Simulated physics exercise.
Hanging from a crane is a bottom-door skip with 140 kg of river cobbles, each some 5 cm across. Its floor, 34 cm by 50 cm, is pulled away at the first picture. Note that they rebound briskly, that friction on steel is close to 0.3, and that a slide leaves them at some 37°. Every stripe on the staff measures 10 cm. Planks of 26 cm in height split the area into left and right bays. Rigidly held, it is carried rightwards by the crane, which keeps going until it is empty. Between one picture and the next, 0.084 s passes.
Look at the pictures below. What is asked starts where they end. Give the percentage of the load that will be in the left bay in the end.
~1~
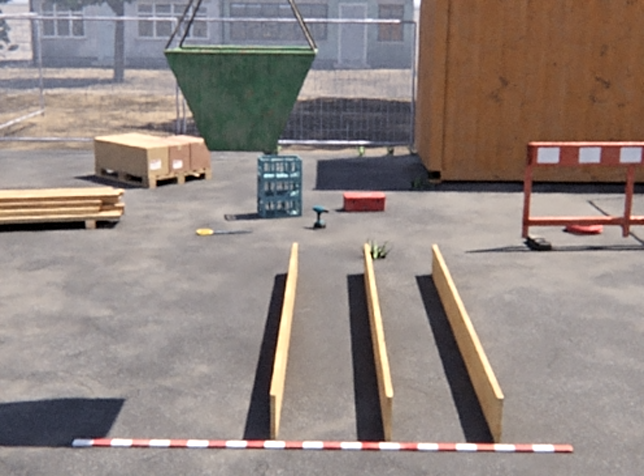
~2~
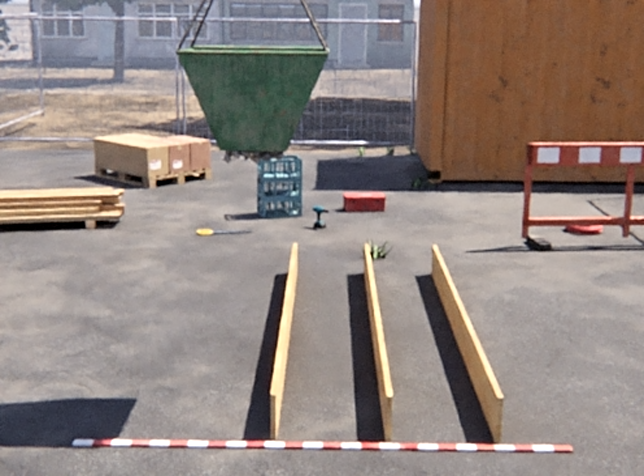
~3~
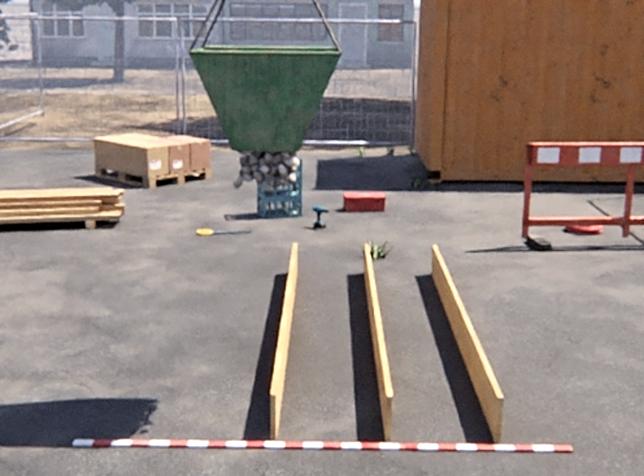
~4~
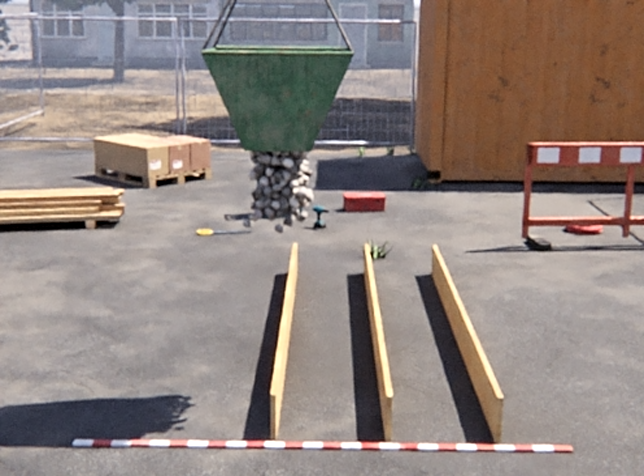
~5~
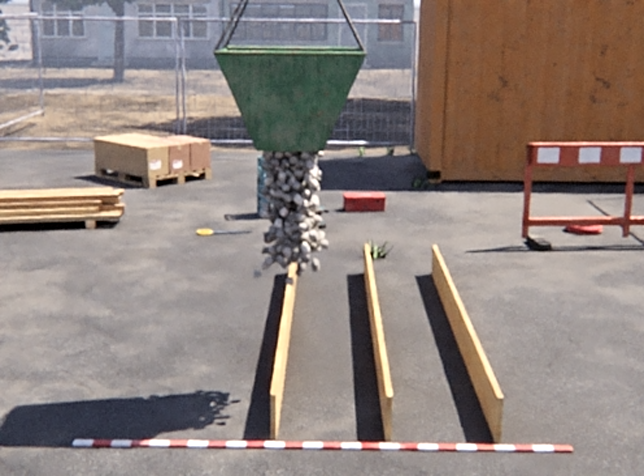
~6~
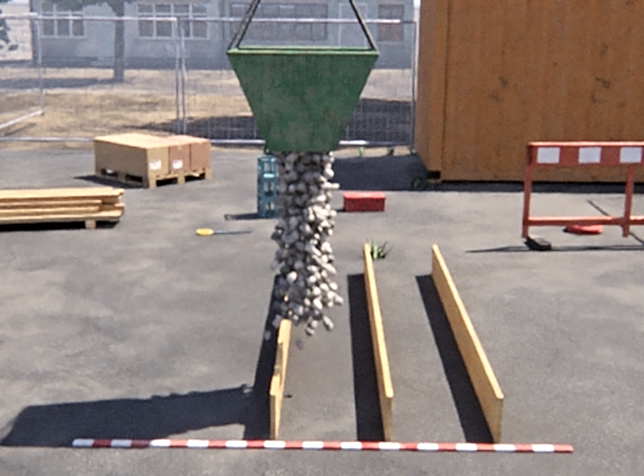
Some 98 per cent of the load ends in the left bay.
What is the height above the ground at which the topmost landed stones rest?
Some 24 cm high.
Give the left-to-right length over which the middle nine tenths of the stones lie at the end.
About 50 cm.
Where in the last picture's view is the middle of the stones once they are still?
They settle centred roughly at (337, 386).
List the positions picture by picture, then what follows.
The outlet is at (241, 141); nothing has dropped yet, in the first frame.
The outlet is at (253, 142); 6 % is out, in the second frame.
Outlet at (265, 142), the stream shows down to (265, 181); 80 % still inside, in the third frame.
Outlet at (278, 142), the stream shows down to (277, 220); 63 % still inside, in the fourth frame.
Outlet at (290, 142), the stream shows down to (294, 267); 45 % still inside, in the fifth frame.
Outlet at (302, 142), the stream shows down to (306, 327); 25 % still inside, in the sixth frame.
Then, 0.3 s after the last picture, 0 % in the bottom-door skip, 100 % falling or lying in the left bay; the stones farthest right are at (376, 384).
Then, 0.7 s after the last picture, 0 % in the bottom-door skip, 98 % falling or lying in the left bay, 2 % falling or lying in the right bay; the stones farthest right are at (448, 383).
Then, 1.3 s after the last picture, 0 % in the bottom-door skip, 98 % falling or lying in the left bay, 2 % falling or lying in the right bay; the stones farthest right are at (463, 390).
Then, 2.2 s after the last picture, 0 % in the bottom-door skip, 98 % falling or lying in the left bay, 2 % falling or lying in the right bay; the stones farthest right are at (463, 390).
Then, 4.1 s after the last picture, 0 % in the bottom-door skip, 98 % in the left bay, 2 % in the right bay; the stones farthest right are at (463, 390).
